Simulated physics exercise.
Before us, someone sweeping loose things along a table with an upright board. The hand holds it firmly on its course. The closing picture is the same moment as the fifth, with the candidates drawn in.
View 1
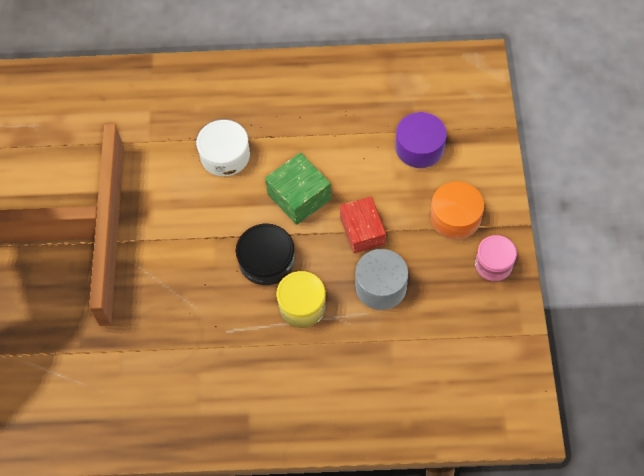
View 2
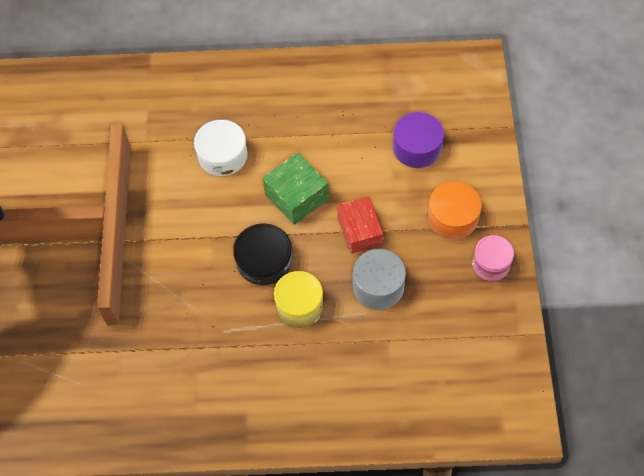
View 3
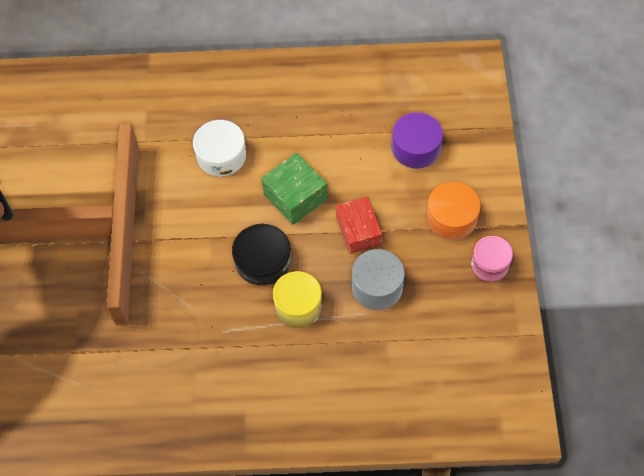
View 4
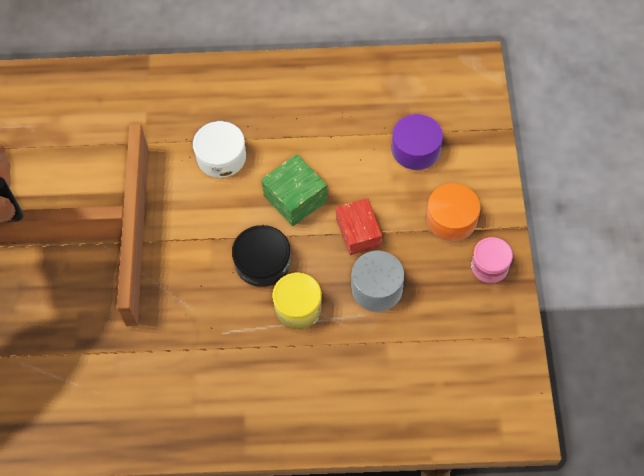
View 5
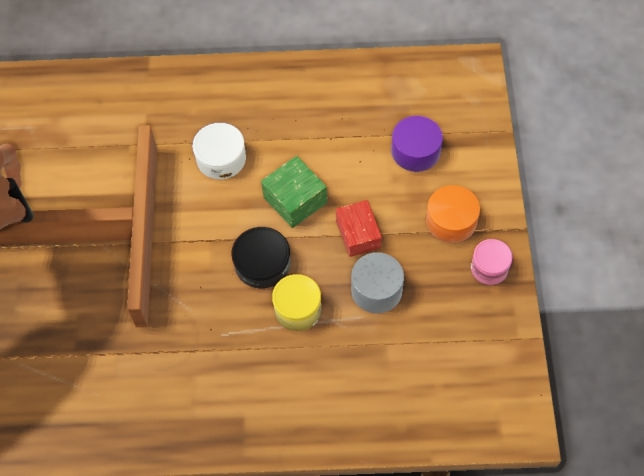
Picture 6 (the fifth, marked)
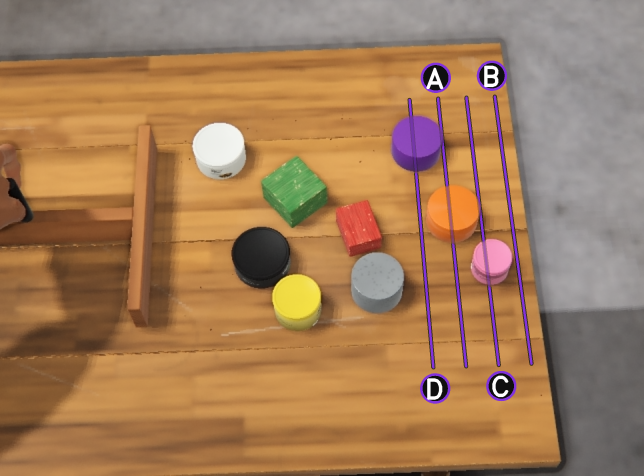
On a wooden table, a hand slides an upright board slowly right toward scattered colourful pieces.
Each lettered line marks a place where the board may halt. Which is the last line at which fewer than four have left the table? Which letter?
A.
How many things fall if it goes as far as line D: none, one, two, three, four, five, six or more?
In all, none.
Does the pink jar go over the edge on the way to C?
By then, yes.
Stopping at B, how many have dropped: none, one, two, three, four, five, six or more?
Six or more.
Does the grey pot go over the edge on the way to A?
No.
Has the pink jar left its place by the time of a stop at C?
Yes.
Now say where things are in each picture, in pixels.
In the first picture, black tub (266, 255); grey pot (382, 280); pink jar (496, 259).
In the second picture, board (110, 211); green block (296, 189).
In the third picture, board (119, 211); yellow tub (298, 300).
In the fourth picture, board (130, 211); red block (359, 227).
In the fifth picture, board (139, 213); black tub (262, 258); grey pot (377, 283); pink jar (492, 263).
On the marked copy, A at (451, 223); B at (512, 221); C at (481, 222); D at (421, 224).
With A. Early on, board (251, 208); white tub (285, 149); black tub (289, 257).
Further on, board (363, 204); orange tin (469, 207); purple pot (439, 143).
At the end, board (449, 201); orange tin over the edge; purple pot over the edge; two fallen.
As for the rest, B drops eight; C drops four; D is within the limit but short.
